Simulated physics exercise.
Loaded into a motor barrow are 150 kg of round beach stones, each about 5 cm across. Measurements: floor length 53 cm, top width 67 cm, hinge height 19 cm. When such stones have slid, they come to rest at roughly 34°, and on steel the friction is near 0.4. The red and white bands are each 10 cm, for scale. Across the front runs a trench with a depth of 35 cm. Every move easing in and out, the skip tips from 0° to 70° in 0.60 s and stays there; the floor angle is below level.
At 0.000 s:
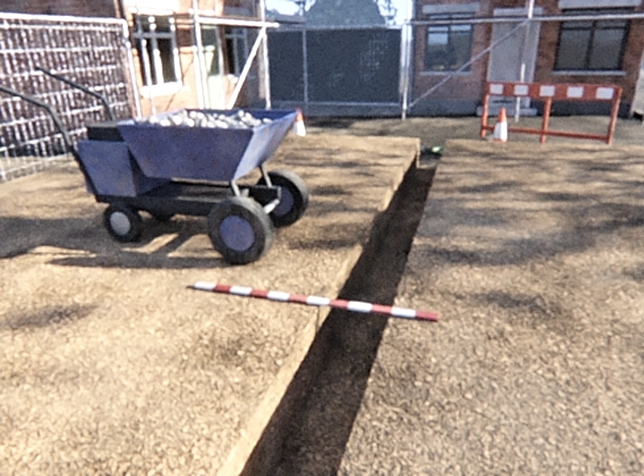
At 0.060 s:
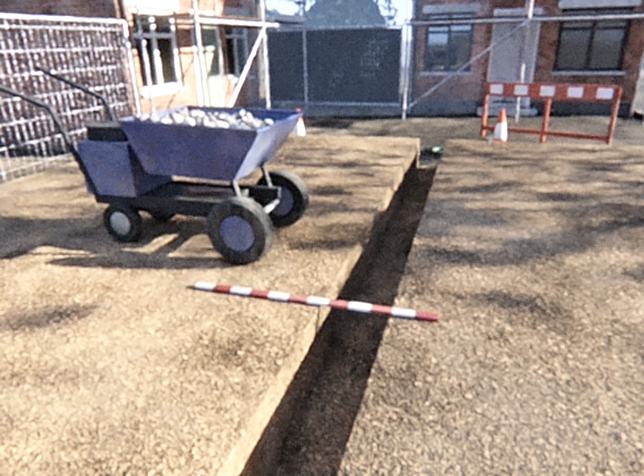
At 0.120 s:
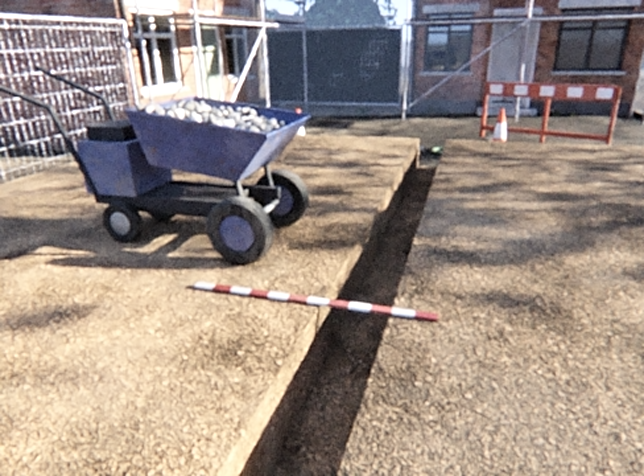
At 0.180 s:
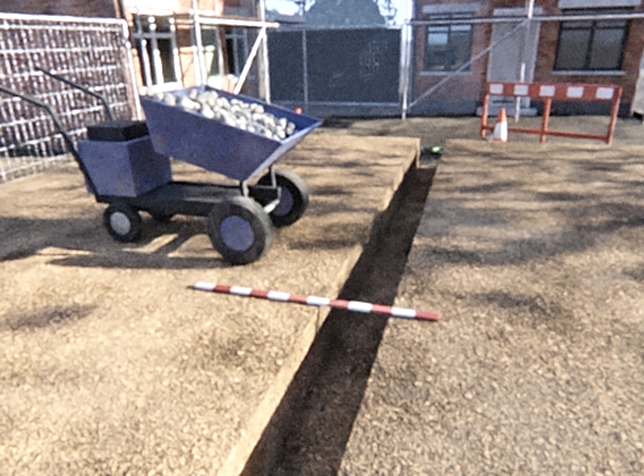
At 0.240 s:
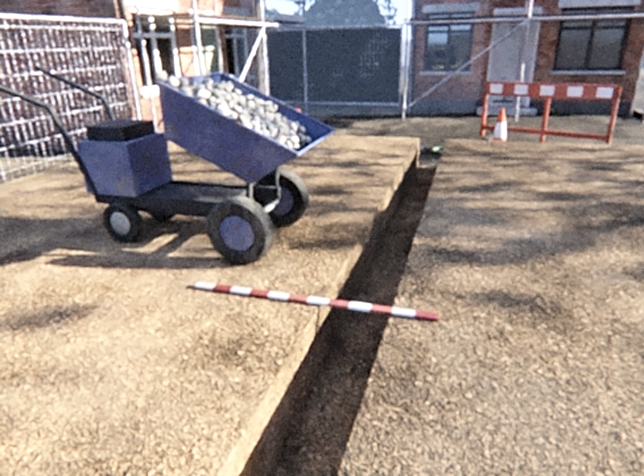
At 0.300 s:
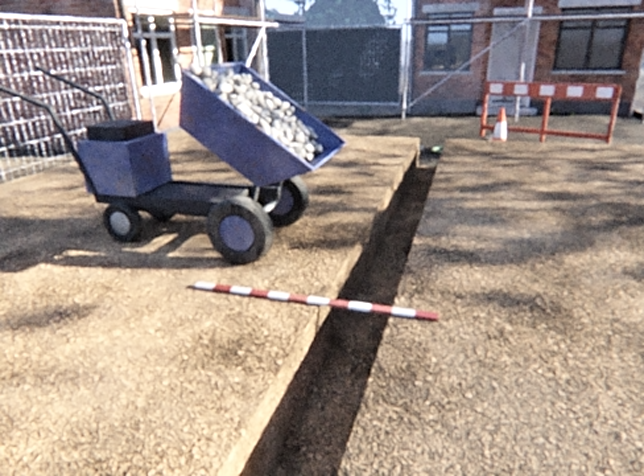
The blue skip of a motor barrow tilts steadily toward the right, carrying its pale round stones.
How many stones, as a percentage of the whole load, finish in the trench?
Roughly 54 per cent of the load ends up in the trench.
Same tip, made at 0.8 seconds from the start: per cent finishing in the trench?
That would give about 65 percent.
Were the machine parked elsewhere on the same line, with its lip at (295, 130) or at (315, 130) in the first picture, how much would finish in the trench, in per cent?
20 and 5 %.
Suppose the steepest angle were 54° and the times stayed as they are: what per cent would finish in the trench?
Around 35 per cent would finish in the trench.
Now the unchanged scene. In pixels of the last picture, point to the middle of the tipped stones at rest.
(403, 286).
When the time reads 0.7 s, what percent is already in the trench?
Some 30 per cent.
After 0.4 s the floor is at 59°; 100 % in the skip; the foremost stones are at (335, 192).
After 0.7 s the floor is at 70°; 65 % in the skip, 29 % in the trench, 6 % past the trench; the foremost stones are at (423, 260).
After 1.0 s the floor is at 70°; 16 % in the skip, 38 % in the trench, 46 % past the trench; the foremost stones are at (622, 267).
After 3.0 s the floor is at 70°; 0 % in the skip, 54 % in the trench, 46 % past the trench; the foremost stones are past the picture's edge.
